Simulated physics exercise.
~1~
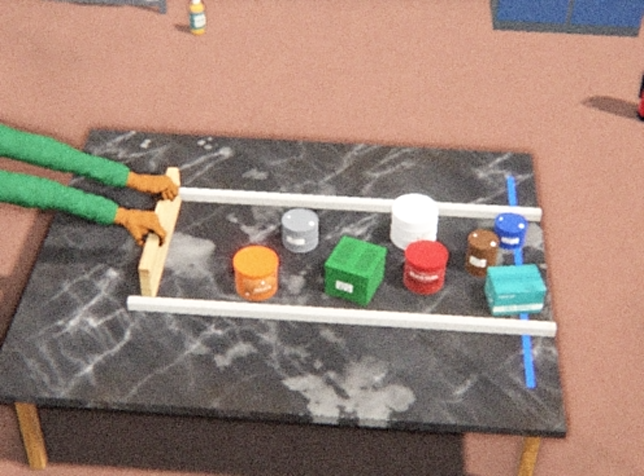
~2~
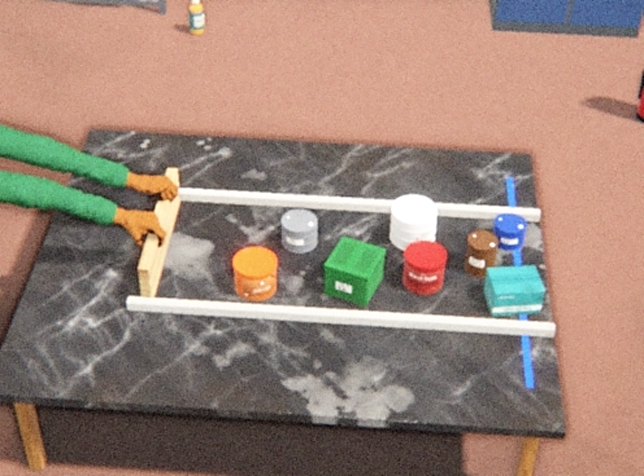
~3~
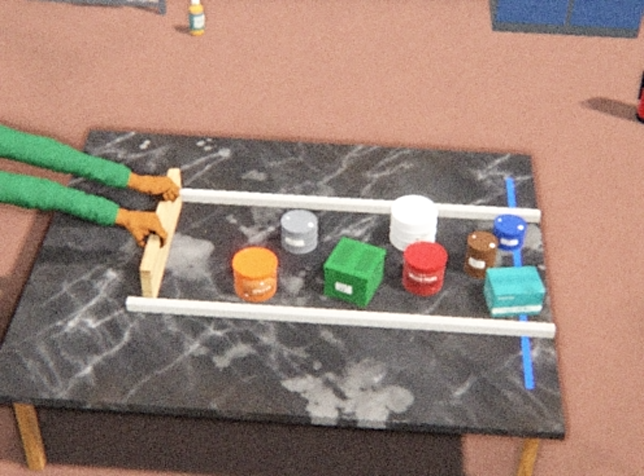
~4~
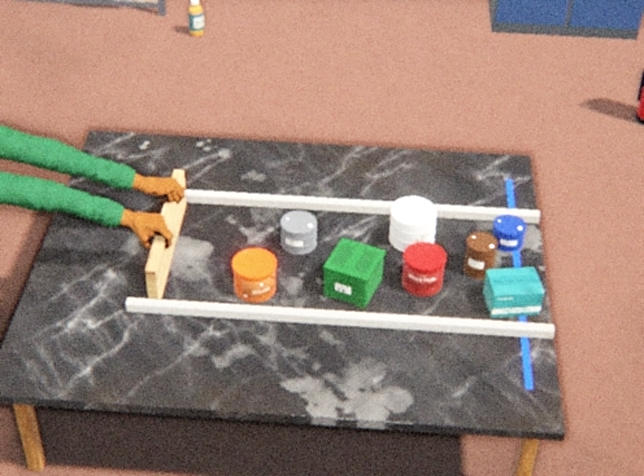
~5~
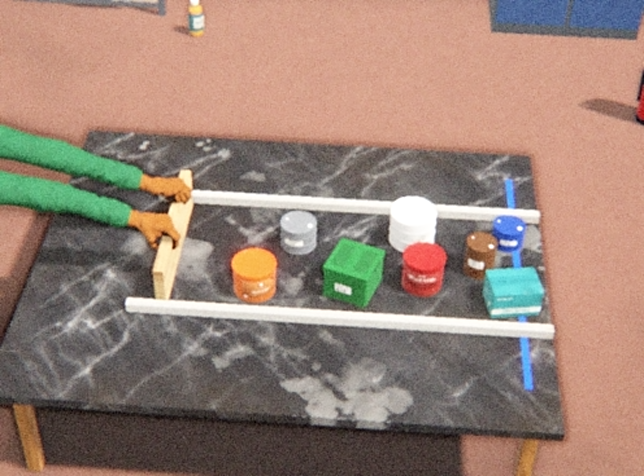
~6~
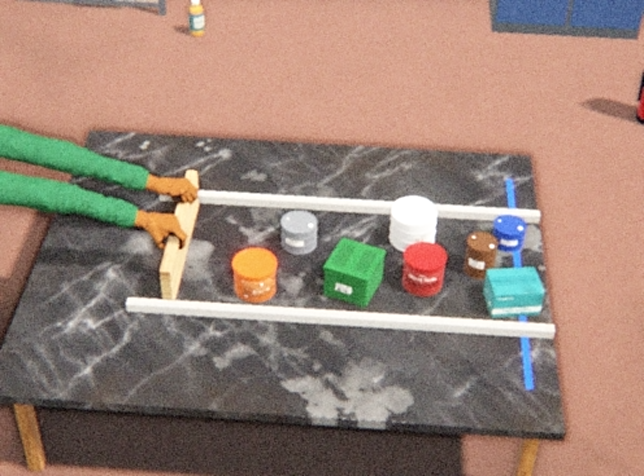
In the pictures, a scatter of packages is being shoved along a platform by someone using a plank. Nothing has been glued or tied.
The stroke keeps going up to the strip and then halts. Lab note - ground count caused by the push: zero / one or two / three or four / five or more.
Looks to me like the count going over is upwards of four.
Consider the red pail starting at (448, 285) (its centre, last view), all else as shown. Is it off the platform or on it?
In that case it leaves the top.
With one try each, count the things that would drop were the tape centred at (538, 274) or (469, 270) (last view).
8, then 2.
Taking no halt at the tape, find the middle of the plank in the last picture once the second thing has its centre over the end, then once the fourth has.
The middle is near (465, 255) first and near (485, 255) after.
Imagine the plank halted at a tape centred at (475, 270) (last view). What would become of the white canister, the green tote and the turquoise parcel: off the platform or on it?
Well, the white canister hangs in there, the green tote hangs in there, and the turquoise parcel leaves the top.
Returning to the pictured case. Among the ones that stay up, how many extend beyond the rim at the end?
3 of them.
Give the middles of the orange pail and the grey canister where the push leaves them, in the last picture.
First (546, 304), then (537, 253).
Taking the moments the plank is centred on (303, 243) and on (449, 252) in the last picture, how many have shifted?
First 3 and then 8.
A little later, none off yet; blue canister at rest near (509, 233); turquoise parcel at rest near (513, 292); brown canister at rest near (481, 255).
Next, none off yet; blue canister shifted a little near (510, 230); turquoise parcel at rest near (513, 292); brown canister shifted about its own width near (515, 246).
When it is over, the number that fall off is five or more; down, green tote, red pail, brown canister, turquoise parcel and blue canister.
